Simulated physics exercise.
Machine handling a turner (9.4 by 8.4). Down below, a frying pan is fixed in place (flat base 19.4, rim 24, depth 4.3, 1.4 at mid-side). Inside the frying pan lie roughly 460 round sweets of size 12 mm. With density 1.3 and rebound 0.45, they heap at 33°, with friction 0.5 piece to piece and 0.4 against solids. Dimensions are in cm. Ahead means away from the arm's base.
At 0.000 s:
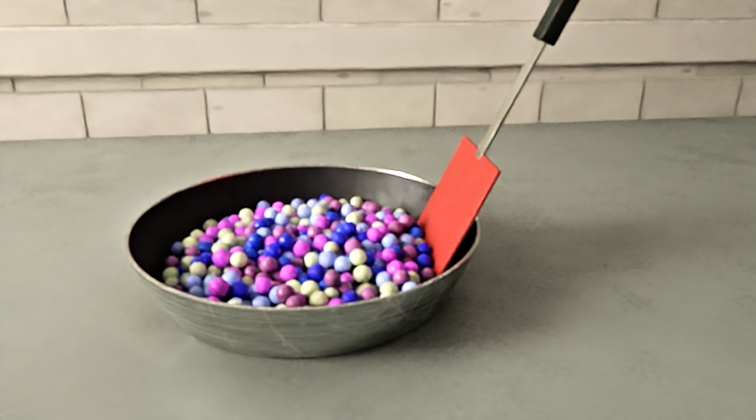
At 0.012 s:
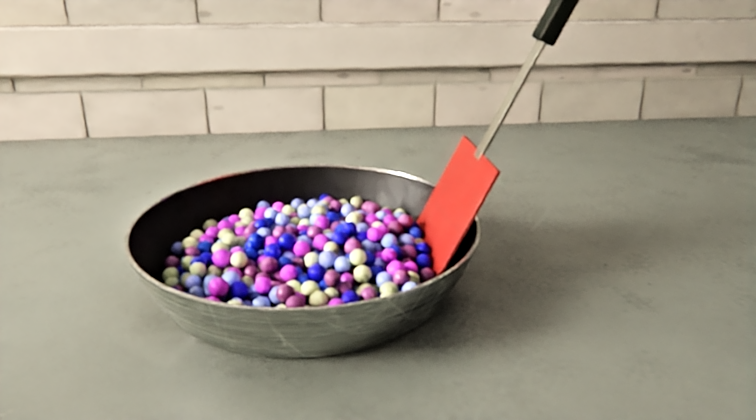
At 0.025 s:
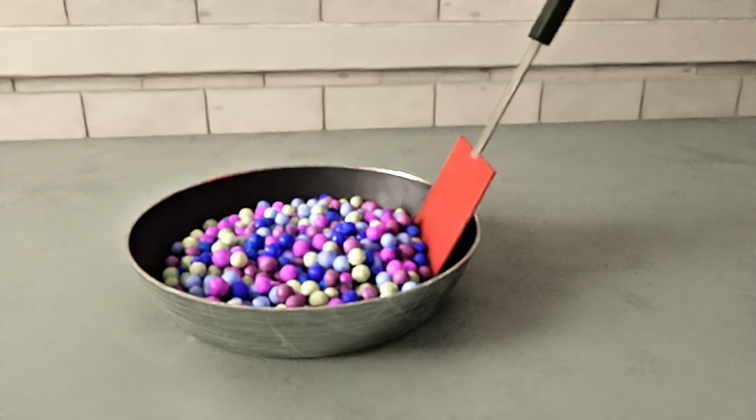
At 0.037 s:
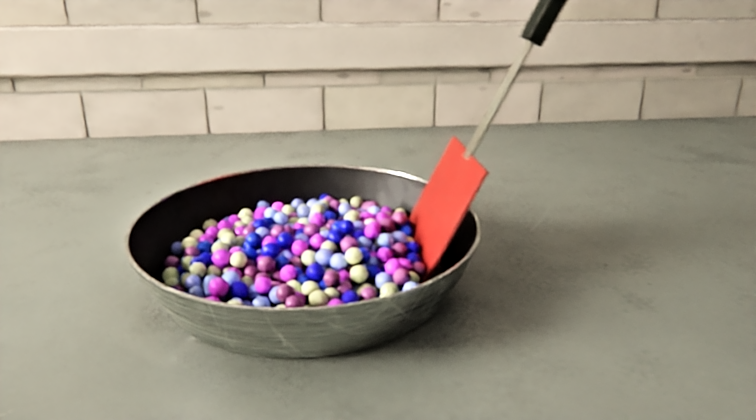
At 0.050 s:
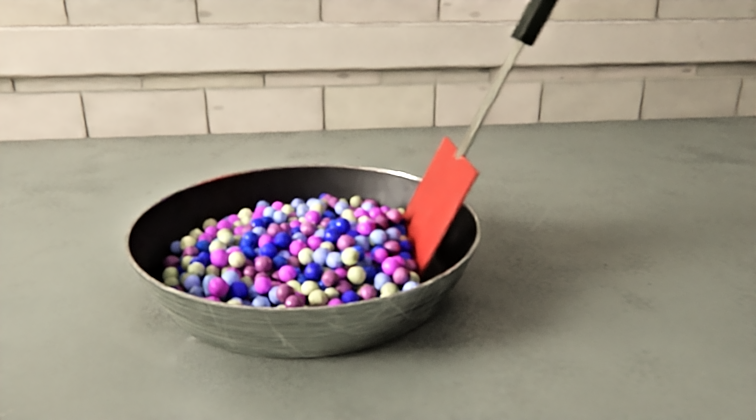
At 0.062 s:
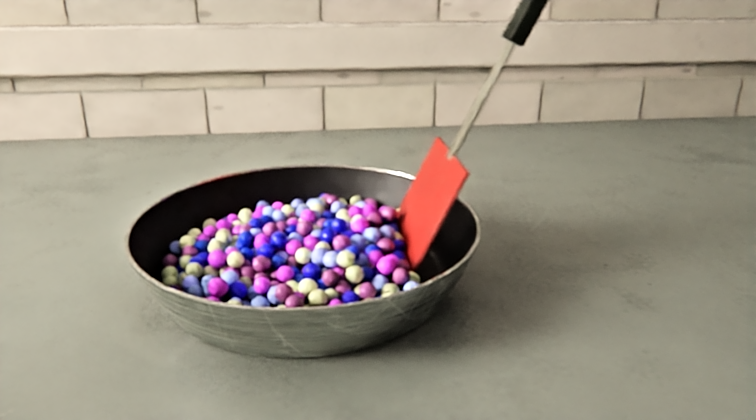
On a grey countertop before a pale tiled wall, a red turner with a black handle rests at the right side of a frying pan of colourful round sweets, then slides slowly left, nudging the nearest ones slightly.
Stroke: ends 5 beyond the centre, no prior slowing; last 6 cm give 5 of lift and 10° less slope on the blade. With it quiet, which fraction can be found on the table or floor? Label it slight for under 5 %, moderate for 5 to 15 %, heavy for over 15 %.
Label: Slight.
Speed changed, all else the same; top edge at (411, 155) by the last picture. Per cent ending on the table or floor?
My guess is around 20 percent.
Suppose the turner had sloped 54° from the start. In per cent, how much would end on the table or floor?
Somewhere around 0 per cent would end on the table or floor.
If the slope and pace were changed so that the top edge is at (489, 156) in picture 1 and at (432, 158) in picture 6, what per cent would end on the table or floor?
15 %.
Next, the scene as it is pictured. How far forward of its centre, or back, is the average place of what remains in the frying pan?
Ahead of centre, near 3.5 centimetres.
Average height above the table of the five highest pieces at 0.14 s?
Roughly 5 cm above the table.
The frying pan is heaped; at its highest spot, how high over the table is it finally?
Some 5.5 cm above the table.
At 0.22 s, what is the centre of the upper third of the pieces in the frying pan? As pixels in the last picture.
I'd say close to (252, 235).
By 0.14 s, sloping 64°, highest piece 5 above the table; 456 in the frying pan.
By 0.22 s, sloping 59°, highest piece 7 above the table; 456 in the frying pan.
By 0.46 s, sloping 54°, highest piece 5 above the table; 449 in the frying pan, 5 on the table or floor, 2 on the blade or in flight.
By 1.51 s, sloping 54°, highest piece 5 above the table; 449 in the frying pan, 7 on the table or floor.
Final count, 449 in the frying pan, 7 on the table or floor. That is 2 % on the table or floor.
